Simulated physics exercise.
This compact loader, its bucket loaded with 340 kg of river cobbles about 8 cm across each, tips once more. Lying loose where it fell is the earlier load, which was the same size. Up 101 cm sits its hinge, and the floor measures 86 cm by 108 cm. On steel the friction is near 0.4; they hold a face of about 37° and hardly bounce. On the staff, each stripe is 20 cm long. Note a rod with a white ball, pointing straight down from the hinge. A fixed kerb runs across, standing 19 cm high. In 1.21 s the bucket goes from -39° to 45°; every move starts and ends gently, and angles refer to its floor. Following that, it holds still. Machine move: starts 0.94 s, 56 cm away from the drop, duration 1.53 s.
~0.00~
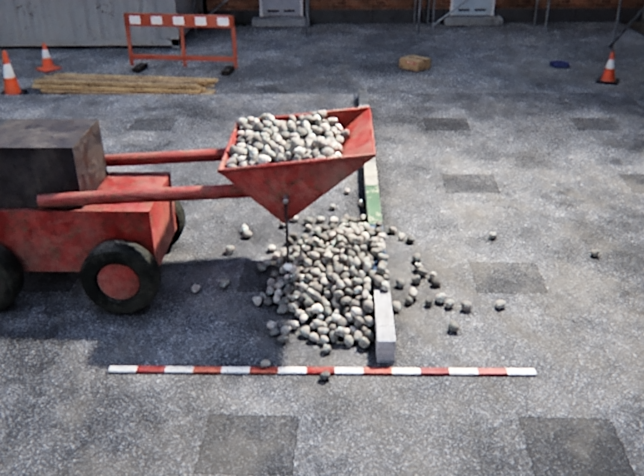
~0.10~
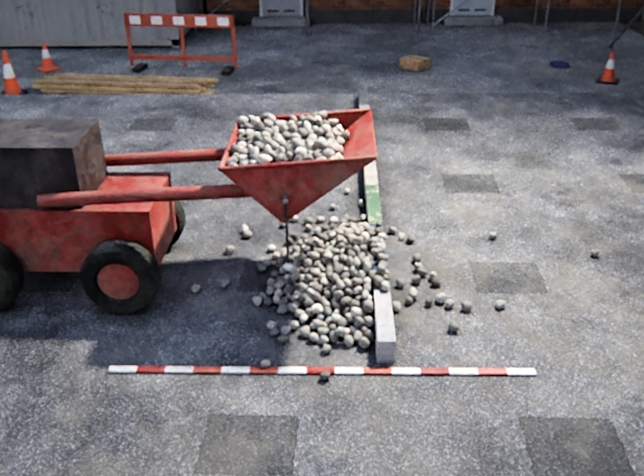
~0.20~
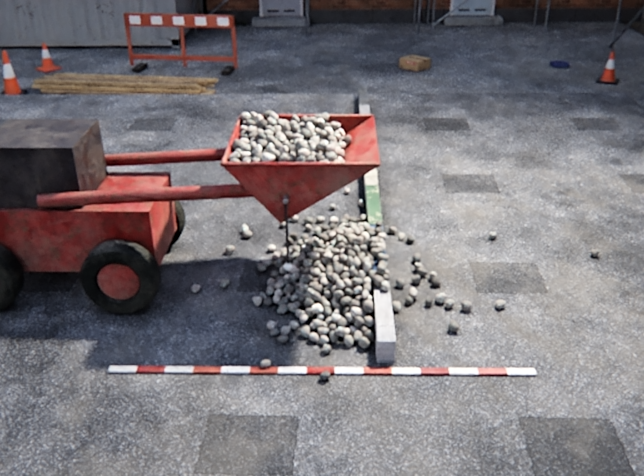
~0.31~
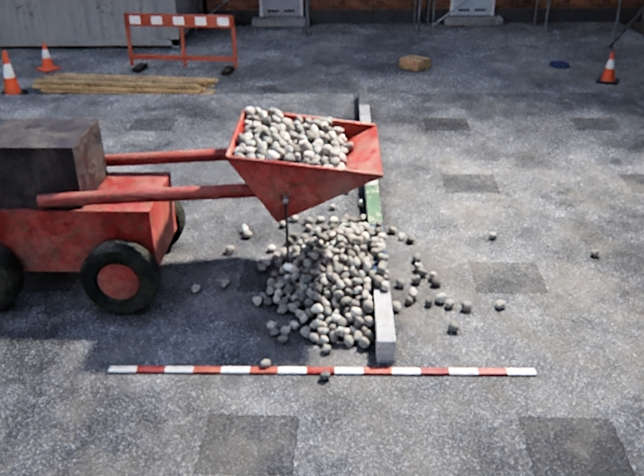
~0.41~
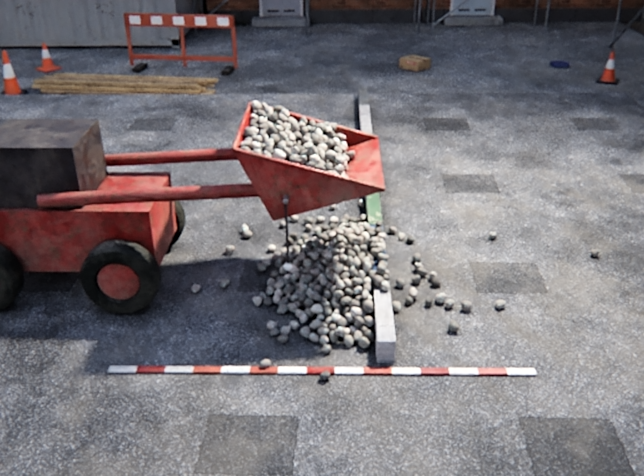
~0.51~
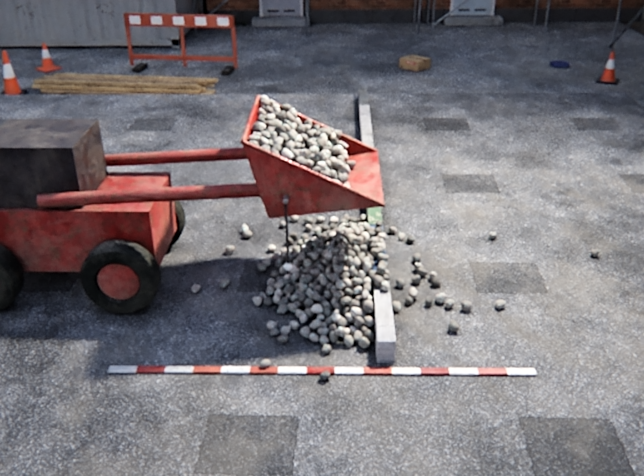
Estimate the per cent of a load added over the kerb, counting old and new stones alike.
Roughly 37 per cent of a load is added.
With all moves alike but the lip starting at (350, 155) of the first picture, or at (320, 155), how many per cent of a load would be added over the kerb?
Around 10 and 0 percent respectively.
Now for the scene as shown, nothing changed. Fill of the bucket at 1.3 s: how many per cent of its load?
Close to 35 in a hundred.
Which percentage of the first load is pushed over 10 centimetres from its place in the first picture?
Some 10 percent, give or take.
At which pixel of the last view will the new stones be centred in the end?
The middle lies near (359, 266) in the last picture.
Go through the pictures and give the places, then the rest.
In the first picture, the bucket is at -39°, its lip at (375, 155); the top of the load is at (310, 124). The earlier load is highest near (362, 255), 30 cm above ground level, 96 % on this side of the kerb, 4 % over the kerb.
The second picture shows lip at (376, 158), floor tilted -37°, highest stones at (297, 124); the stones move at 0.1 m/s on average.
The third picture shows lip at (379, 165), floor tilted -33°, highest stones at (266, 120); the stones move at 0.2 m/s on average.
In the fourth picture, the bucket is at -26°, its lip at (383, 176); the top of the load is at (263, 117); the stones move at 0.3 m/s on average.
In the fifth picture, the bucket is at -17°, its lip at (385, 190); the top of the load is at (260, 113); the stones move at 0.4 m/s on average.
In the sixth picture, the bucket is at -7°, its lip at (384, 205); the top of the load is at (266, 110); the stones move at 0.5 m/s on average.
After 0.9 s the floor is at 32°; in per cent of one load, 97 in the bucket, 99 on this side of the kerb, 4 over the kerb; the foremost stones are at (481, 287).
After 1.3 s the floor is at 45°; in per cent of one load, 35 in the bucket, 150 on this side of the kerb, 15 over the kerb; the foremost stones are at (482, 283).
After 2.9 s the floor is at 45°; in per cent of one load, 0 in the bucket, 159 on this side of the kerb, 41 over the kerb; the foremost stones are at (542, 265).
After 5.4 s the floor is at 45°; in per cent of one load, 0 in the bucket, 159 on this side of the kerb, 41 over the kerb; the foremost stones are at (542, 265). Net gain over the kerb, 37.
